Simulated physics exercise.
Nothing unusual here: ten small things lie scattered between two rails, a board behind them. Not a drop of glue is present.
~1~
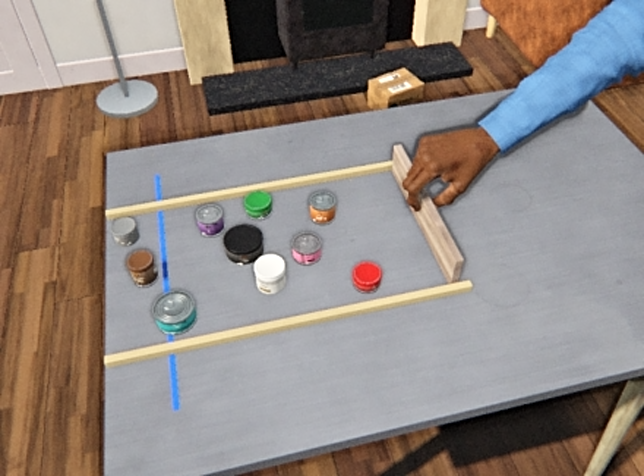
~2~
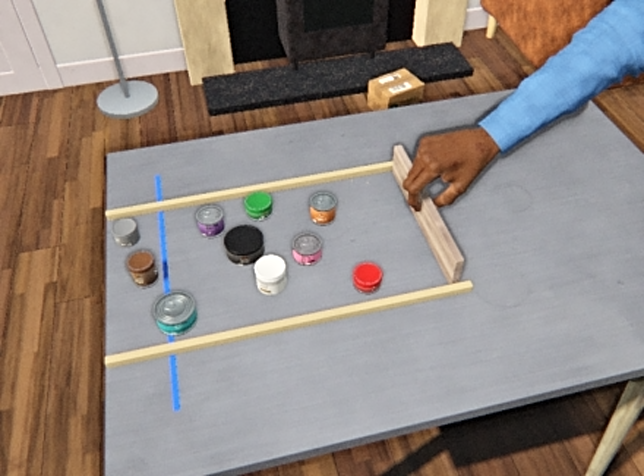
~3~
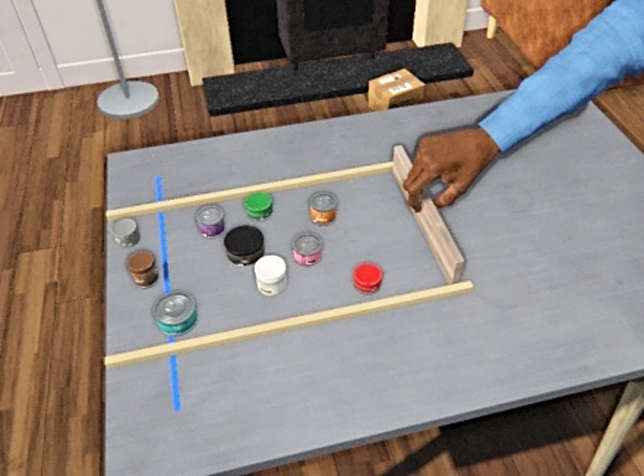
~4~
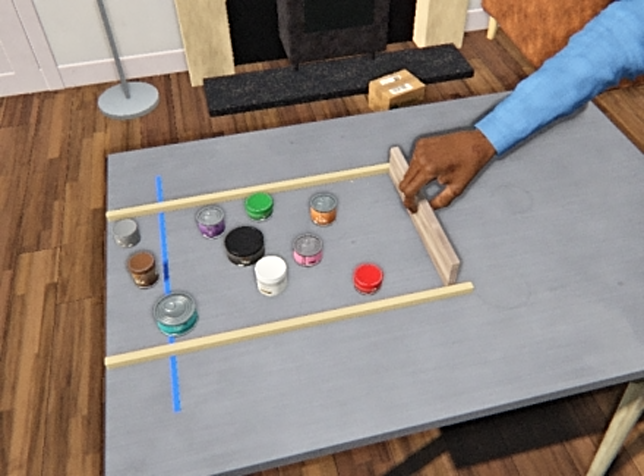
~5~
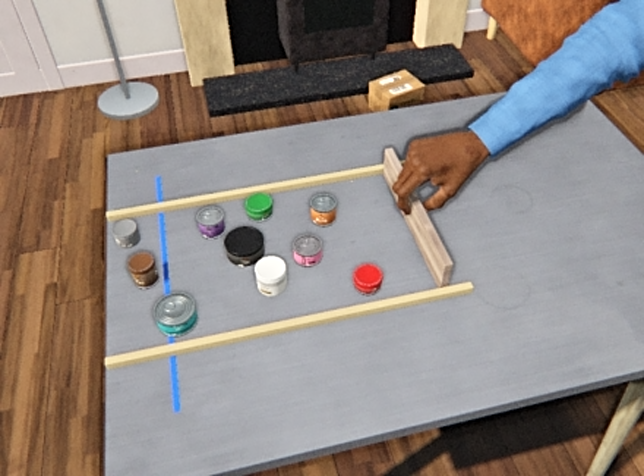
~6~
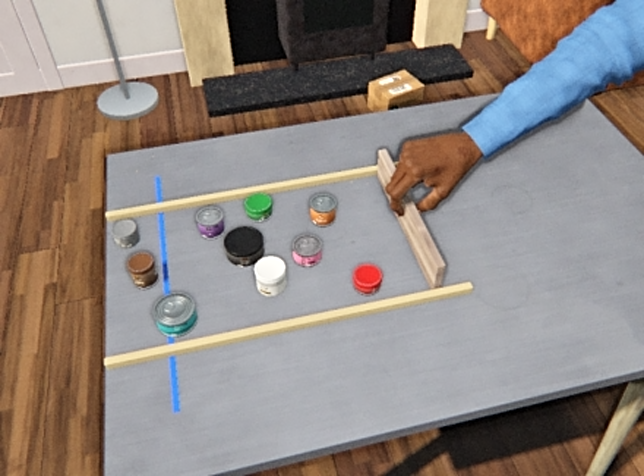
A hand in a blue sleeve reaches in from the upper right over a grey table, seen from above at an angle, with a wooden floor and fireplace behind. It grips a wooden board between two pale rails, right of ten scattered pots, including red, white, black and green, with blue tape crossing at left. The board, still at first, slides slightly left; the pots stay put.
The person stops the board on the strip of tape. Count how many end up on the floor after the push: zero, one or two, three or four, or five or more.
One or two.
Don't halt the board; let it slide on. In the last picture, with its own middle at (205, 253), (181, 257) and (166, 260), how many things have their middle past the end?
Over the end: 0, 0, 1.
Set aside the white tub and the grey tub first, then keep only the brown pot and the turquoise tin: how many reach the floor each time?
The first try gives 0, the second gives 1.
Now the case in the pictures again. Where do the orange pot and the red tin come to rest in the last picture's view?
Near (148, 242) and (154, 330).
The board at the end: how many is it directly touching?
That would be 5 of them.
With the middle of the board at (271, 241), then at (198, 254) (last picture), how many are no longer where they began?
The counts are 6 and 9.
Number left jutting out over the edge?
It would come to 2.
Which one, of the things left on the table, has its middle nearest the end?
The brown pot.
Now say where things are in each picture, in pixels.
The first picture shows grey tub (126, 232); brown pot (143, 269); turquoise tin (175, 313); board (424, 210); tape (165, 272).
The second picture shows brown pot (144, 270); red tin (368, 279).
The third picture shows turquoise tin (176, 314); purple tin (211, 223).
The fourth picture shows grey tub (127, 234); white tub (272, 277).
The fifth picture shows brown pot (144, 271); orange pot (324, 211).
The sixth picture shows grey tub (126, 234); brown pot (143, 271); turquoise tin (176, 315); board (408, 215); tape (166, 274).
Soon after, none off yet; grey tub at rest near (126, 234); brown pot at rest near (143, 271); turquoise tin at rest near (176, 315).
By the end, the number that fall off is one or two; fallen, grey tub.
